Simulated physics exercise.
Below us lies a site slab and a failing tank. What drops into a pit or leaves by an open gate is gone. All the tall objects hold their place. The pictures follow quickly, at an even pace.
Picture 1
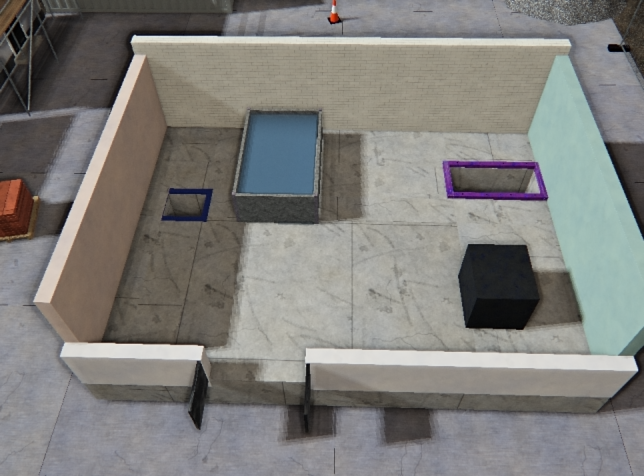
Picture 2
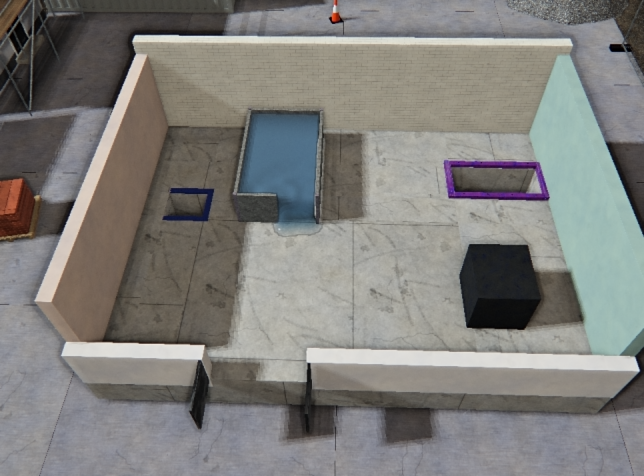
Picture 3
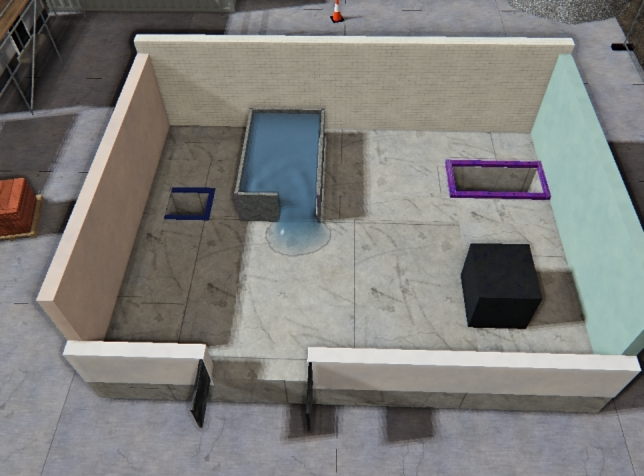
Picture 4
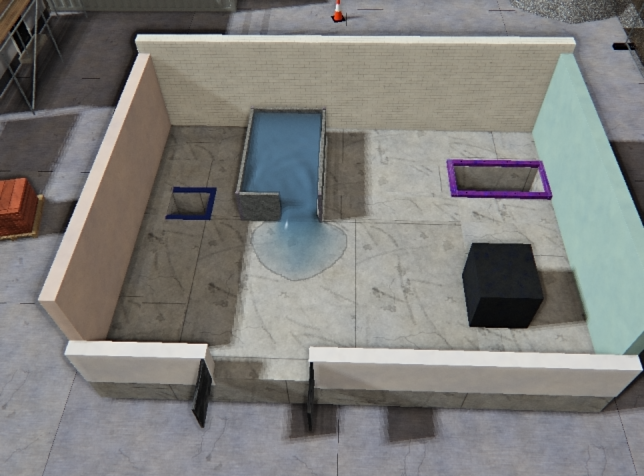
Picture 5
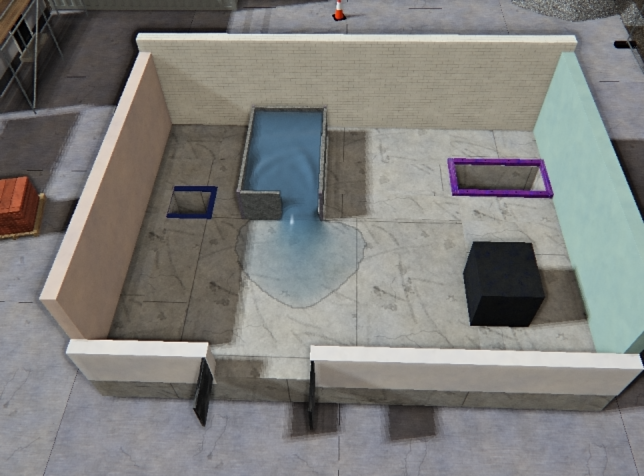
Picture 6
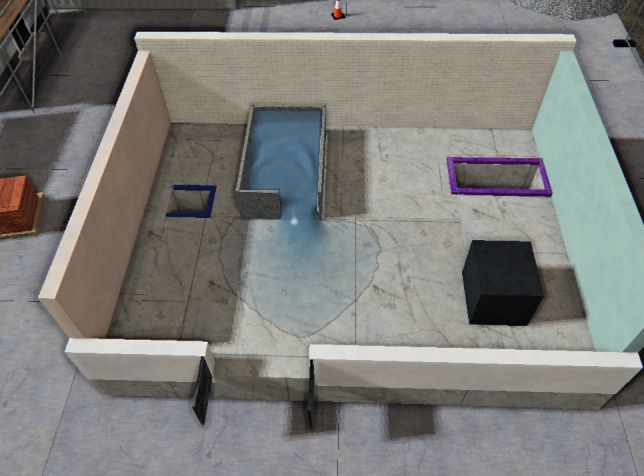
A walled yard with a tank of still water, a black block and two framed pits lay below, then the tank's front opened and water poured out, spreading across the floor toward the viewer.
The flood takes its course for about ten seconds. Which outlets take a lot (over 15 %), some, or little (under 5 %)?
One by one: The gate takes above 15 %; the blue pit takes not even 5 %; the purple pit takes not even 5 %.
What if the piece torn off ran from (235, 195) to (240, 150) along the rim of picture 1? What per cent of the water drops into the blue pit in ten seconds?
In per cent: Blue 50.
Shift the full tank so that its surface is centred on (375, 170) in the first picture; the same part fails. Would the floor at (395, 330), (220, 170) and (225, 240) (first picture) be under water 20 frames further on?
In turn: Covered, free of water, free of water.
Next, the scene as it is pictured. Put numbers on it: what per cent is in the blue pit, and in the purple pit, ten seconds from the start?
Roughly 2 per cent, then 0 per cent.
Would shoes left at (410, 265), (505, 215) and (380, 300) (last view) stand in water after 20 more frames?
In turn: Flooded, free of water, flooded.
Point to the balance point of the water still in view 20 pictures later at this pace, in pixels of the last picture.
Roughly at (319, 232).
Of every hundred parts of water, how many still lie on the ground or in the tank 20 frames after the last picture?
Roughly 88 per cent.
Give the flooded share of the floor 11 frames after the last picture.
Some 35 per cent.
A moment on, water covers 25 % of the floor; the gate 1 %, the blue pit 0 %, the purple pit 0 %.
Next, water covers 35 % of the floor; the gate 6 %, the blue pit 0 %, the purple pit 0 %.
Then, water covers 40 % of the floor; the gate 13 %, the blue pit 0 %, the purple pit 0 %.
Later, water covers 60 % of the floor; the gate 21 %, the blue pit 0 %, the purple pit 0 %.
In the end, water covers 75 % of the floor; the gate 28 %, the blue pit 2 %, the purple pit 1 %.
